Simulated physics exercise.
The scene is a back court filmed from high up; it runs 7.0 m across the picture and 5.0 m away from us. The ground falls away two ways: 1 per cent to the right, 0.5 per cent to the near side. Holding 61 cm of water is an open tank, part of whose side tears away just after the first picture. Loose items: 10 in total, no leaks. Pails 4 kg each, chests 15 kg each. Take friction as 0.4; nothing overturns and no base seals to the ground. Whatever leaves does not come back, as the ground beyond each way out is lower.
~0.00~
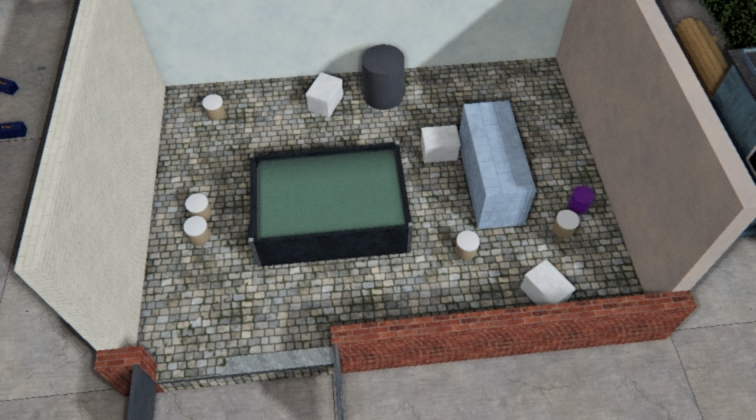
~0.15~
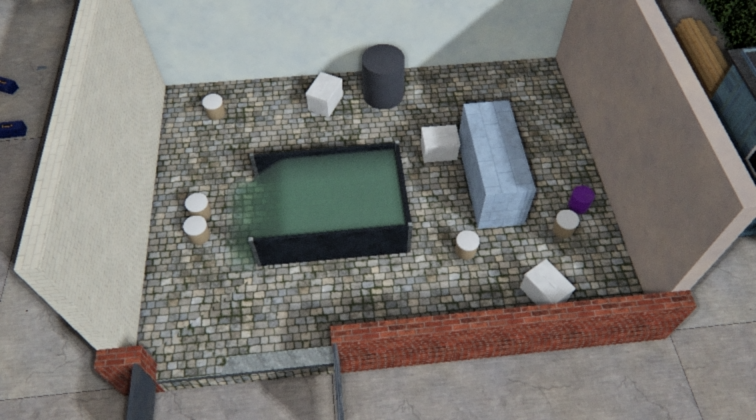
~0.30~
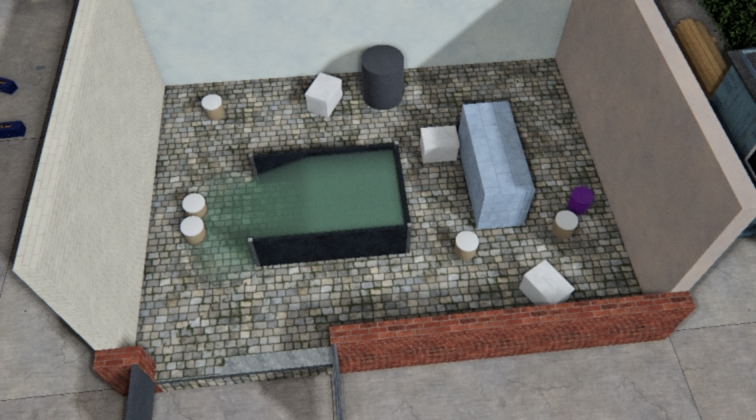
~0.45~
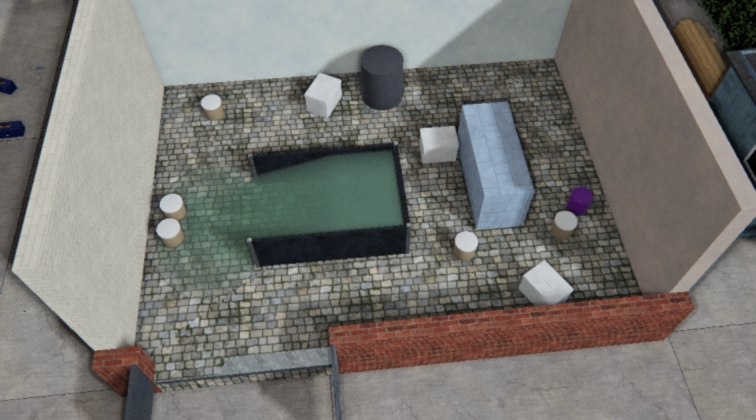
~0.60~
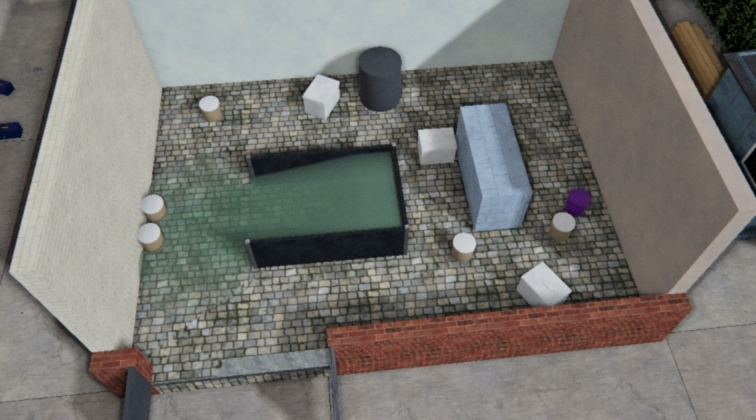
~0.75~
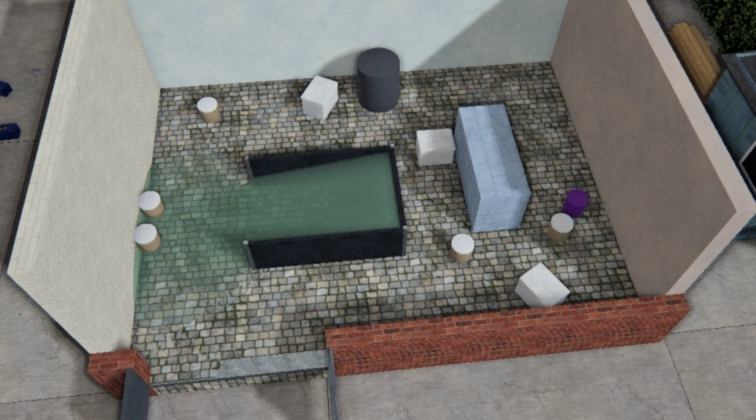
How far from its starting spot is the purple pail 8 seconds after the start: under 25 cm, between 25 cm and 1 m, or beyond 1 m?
The move is tiny.
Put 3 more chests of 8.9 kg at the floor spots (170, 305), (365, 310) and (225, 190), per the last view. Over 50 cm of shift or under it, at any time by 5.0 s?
Taking them in order: Far enough, not far enough and far enough.
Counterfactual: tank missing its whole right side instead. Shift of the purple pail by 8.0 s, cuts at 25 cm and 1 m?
In that scenario the purple pail would have been washed far off.
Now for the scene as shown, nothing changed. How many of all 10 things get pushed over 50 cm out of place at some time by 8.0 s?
By my tally, 5.
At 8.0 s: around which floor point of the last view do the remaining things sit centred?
(457, 181).
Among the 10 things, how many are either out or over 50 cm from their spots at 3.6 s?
The number by then is 3.
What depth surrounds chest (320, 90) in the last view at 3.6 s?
Around 4 centimetres.
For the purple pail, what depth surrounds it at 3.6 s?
I'd put it at about 0 cm.
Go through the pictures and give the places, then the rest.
In the first frame, the purple pail at (584, 195), on the bottom; water covers 2.8 m2; 0 of 10 have shifted.
In the second frame, the purple pail at (583, 194) rests on the ground; water covers 3.5 m2; 0 of 10 have shifted.
In the third frame, the purple pail at (583, 195) rests on the ground; 4.4 m2 under water; 0 of 10 have shifted.
In the fourth frame, the purple pail at (582, 196) rests on the ground; 5.5 m2 under water; 2 of 10 have shifted.
In the fifth frame, the purple pail at (580, 197) rests on the ground; water covers 6.7 m2; 2 of 10 have shifted.
In the sixth frame, the purple pail at (578, 198) rests on the ground; 7.2 m2 under water; 2 of 10 have shifted.
After 1.6 s the purple pail is near (578, 198), 0.0 m from its start, aground; 0 of 10 are out; 2 afloat.
After 3.6 s the purple pail is near (578, 198), 0.0 m from its start, aground; 1 of 10 are out; 1 afloat.
After 5.6 s the purple pail is near (578, 198), 0.0 m from its start, aground; 1 of 10 are out; 2 afloat.
After 8.0 s the purple pail is near (578, 198), 0.0 m from its start, aground; 1 of 10 are out; 0 afloat.
